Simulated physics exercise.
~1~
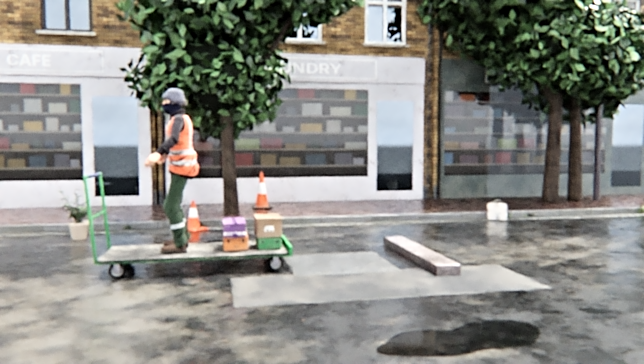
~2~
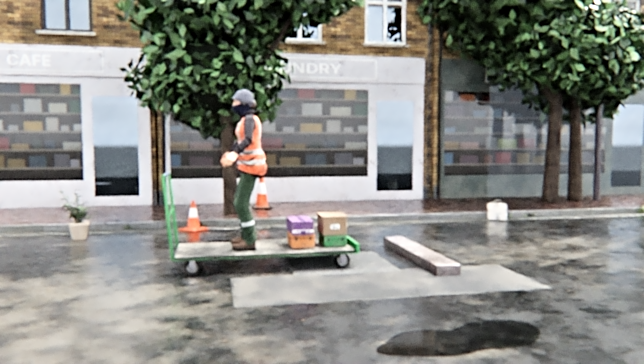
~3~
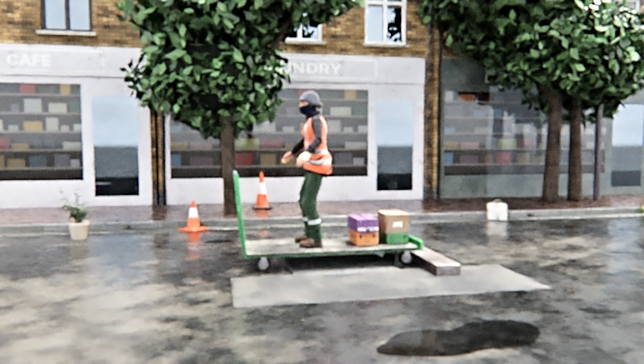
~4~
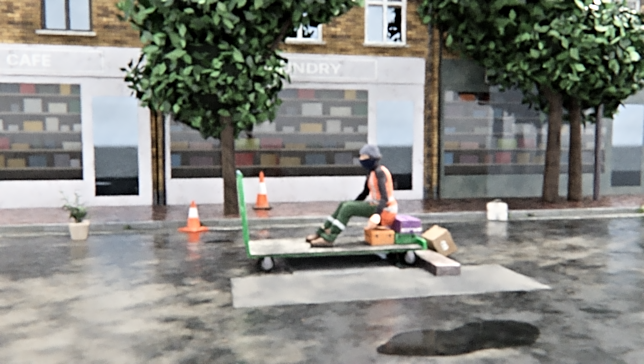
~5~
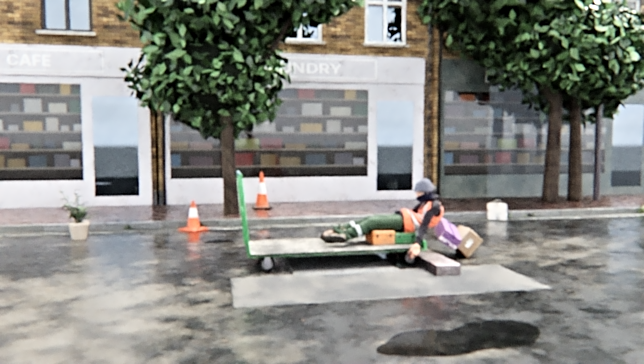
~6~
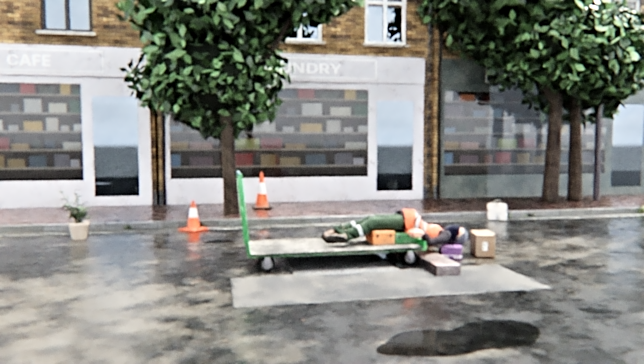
Worker in orange vest riding a green cart rightward, stopping at a kerb, collapsing forward across the front edge as two boxes tumble off.
